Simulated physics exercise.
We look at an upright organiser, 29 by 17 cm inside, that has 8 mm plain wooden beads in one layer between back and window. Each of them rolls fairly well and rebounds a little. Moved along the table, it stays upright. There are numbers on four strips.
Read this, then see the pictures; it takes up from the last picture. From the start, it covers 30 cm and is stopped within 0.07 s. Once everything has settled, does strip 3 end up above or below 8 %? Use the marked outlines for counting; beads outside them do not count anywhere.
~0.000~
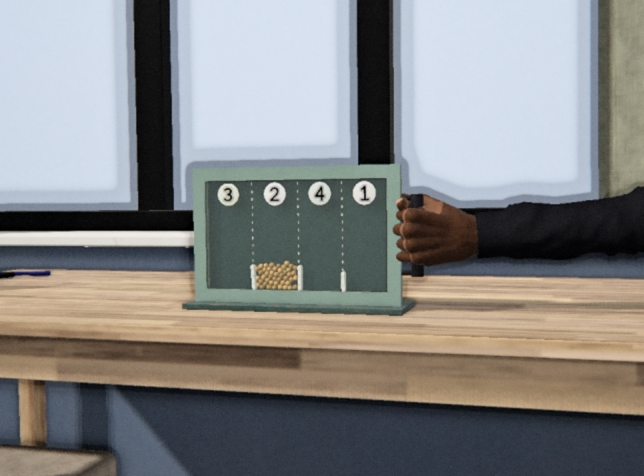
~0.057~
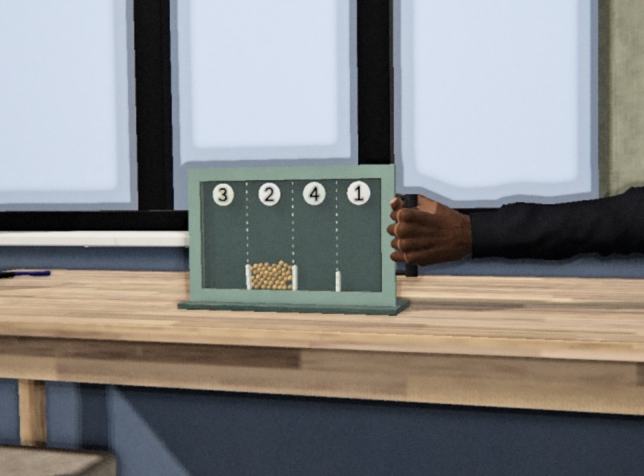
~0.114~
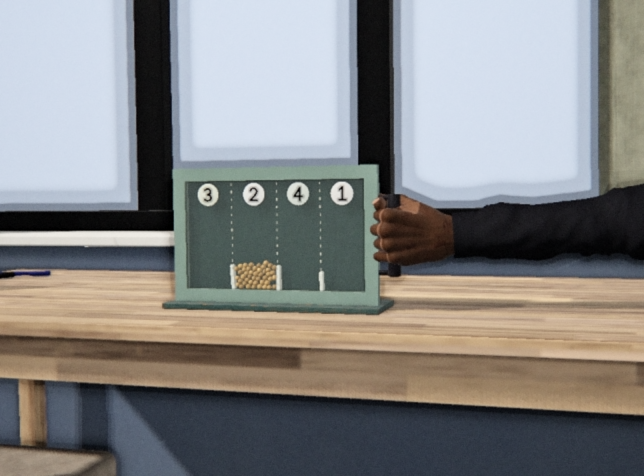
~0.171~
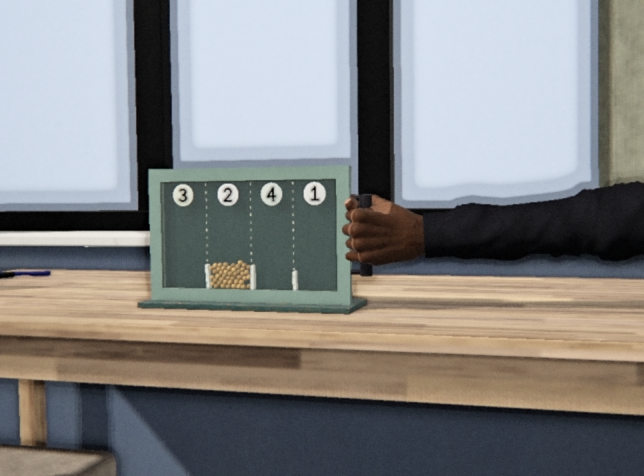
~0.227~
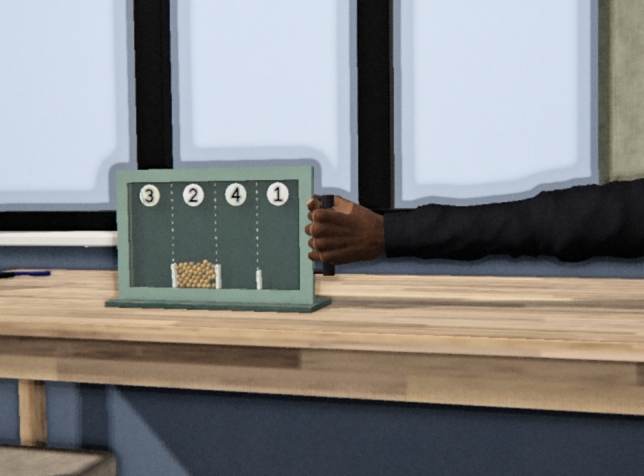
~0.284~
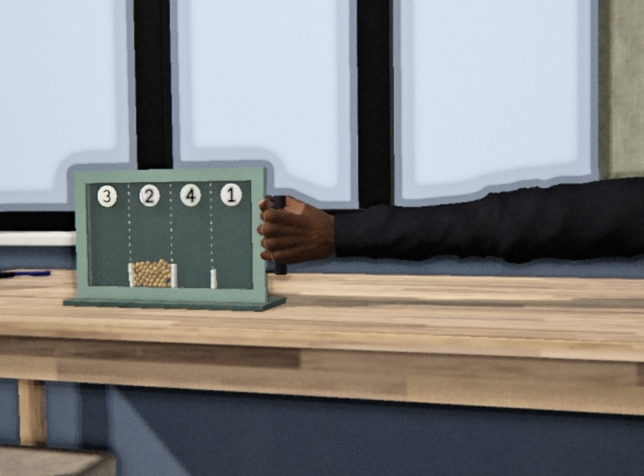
Above.
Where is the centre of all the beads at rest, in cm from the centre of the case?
Some 5 cm left and 7 cm below.
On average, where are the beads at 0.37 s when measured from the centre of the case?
4 cm left, 6 cm below.
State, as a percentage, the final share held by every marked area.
Strip 1: 0; strip 2: 85; strip 3: 15; strip 4: 0.
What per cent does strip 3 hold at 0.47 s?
It works out at roughly 15 %.
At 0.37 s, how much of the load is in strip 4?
Share: Some 0 per cent.
By 0.37 s, it is 30 cm to the left; the beads' middle is 4 cm left of and 6 cm below the centre; no. 2, 95 %, no. 3, 5 %.
By 0.47 s, it is 30 cm to the left; the beads' middle is 5 cm left of and 6 cm below the centre; no. 2, 85 %, no. 3, 15 %.
By 0.62 s, it is 30 cm to the left; the beads' middle is 5 cm left of and 7 cm below the centre; no. 2, 85 %, no. 3, 15 %.
All still by 1.1 s, it is 30 cm to the left; no. 1, 0 %, no. 2, 85 %, no. 3, 15 %, no. 4, 0 %.
